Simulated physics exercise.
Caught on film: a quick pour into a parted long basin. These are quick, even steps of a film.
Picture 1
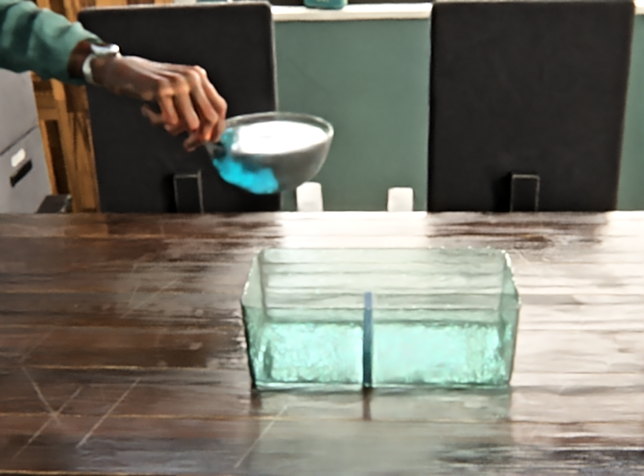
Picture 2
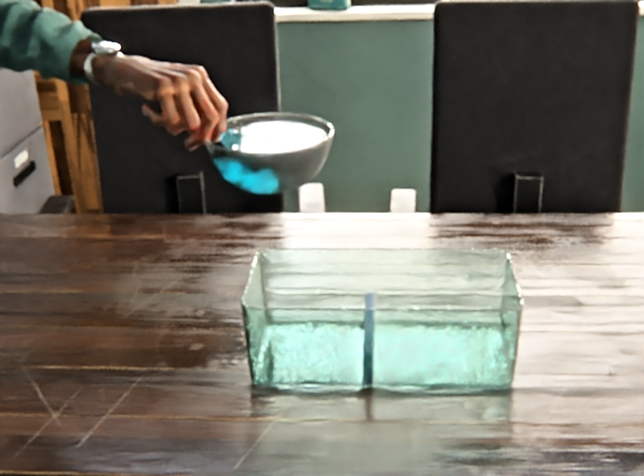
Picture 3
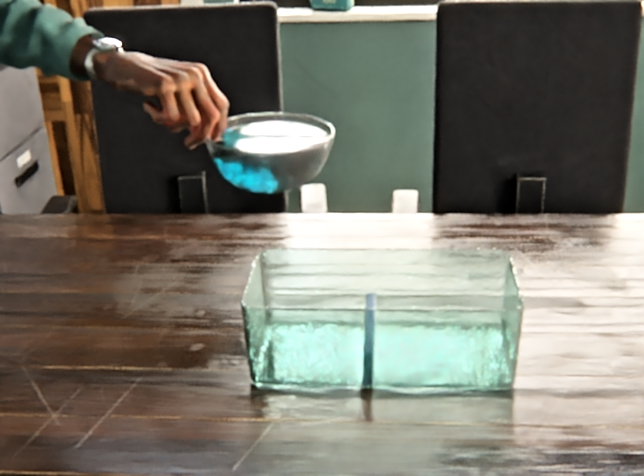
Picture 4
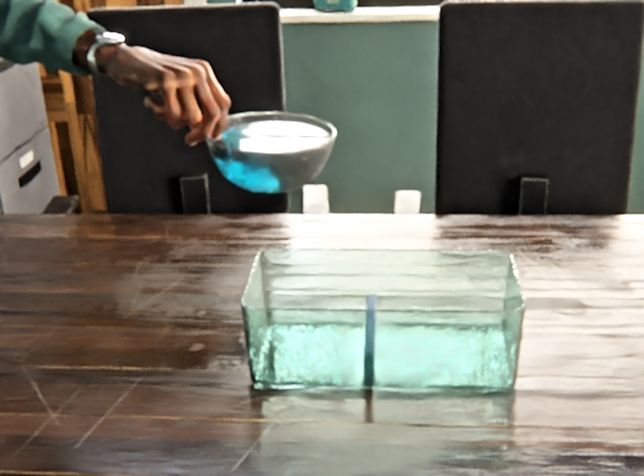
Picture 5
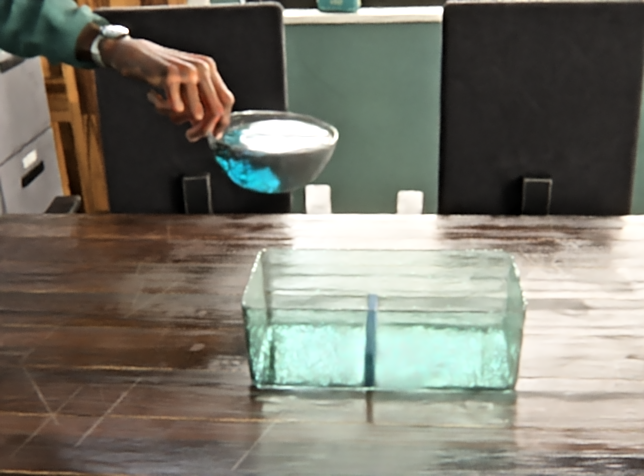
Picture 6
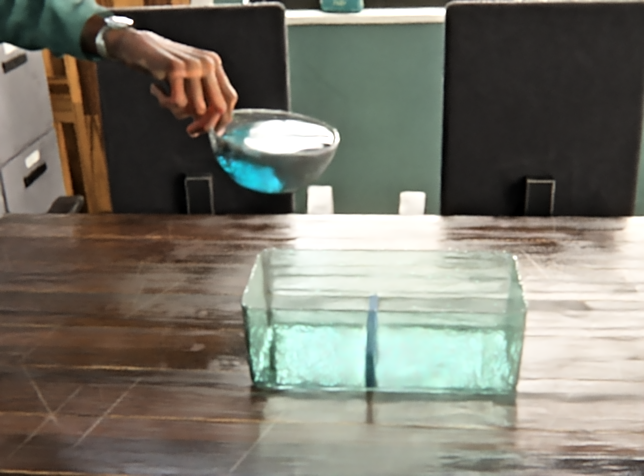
On a dark wooden table, a hand slightly tilting a glass bowl of blue liquid near a divided clear basin.
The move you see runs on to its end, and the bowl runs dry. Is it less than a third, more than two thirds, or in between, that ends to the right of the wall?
In the end above two thirds is right of the wall.
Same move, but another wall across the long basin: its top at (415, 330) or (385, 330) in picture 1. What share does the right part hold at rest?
Roughly 15 per cent, and 65 per cent.
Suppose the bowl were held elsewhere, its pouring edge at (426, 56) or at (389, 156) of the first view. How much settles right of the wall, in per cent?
Roughly 80 per cent, and 95 per cent.
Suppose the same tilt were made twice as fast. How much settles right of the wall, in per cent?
It comes to 70 per cent or so.
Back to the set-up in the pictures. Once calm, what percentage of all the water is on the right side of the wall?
Roughly 80 in a hundred.
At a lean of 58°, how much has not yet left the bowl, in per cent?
Near 40 %.
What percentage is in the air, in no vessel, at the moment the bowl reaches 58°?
Close to 35 per cent.
A moment on, the bowl is tipped part way and 39 per cent is still to pour, 2 is left of the wall and 22 right of it.
Next, the bowl is tipped on its side and 1 per cent is still to pour, 14 is left of the wall and 78 right of it.
Then the bowl is tipped right over and 0 per cent is still to pour, 21 is left of the wall and 78 right of it.
Later the bowl is tipped right over and 0 per cent is still to pour, 21 is left of the wall and 78 right of it.
At rest 21 per cent lies left of the wall, 78 right of it and 1 outside.
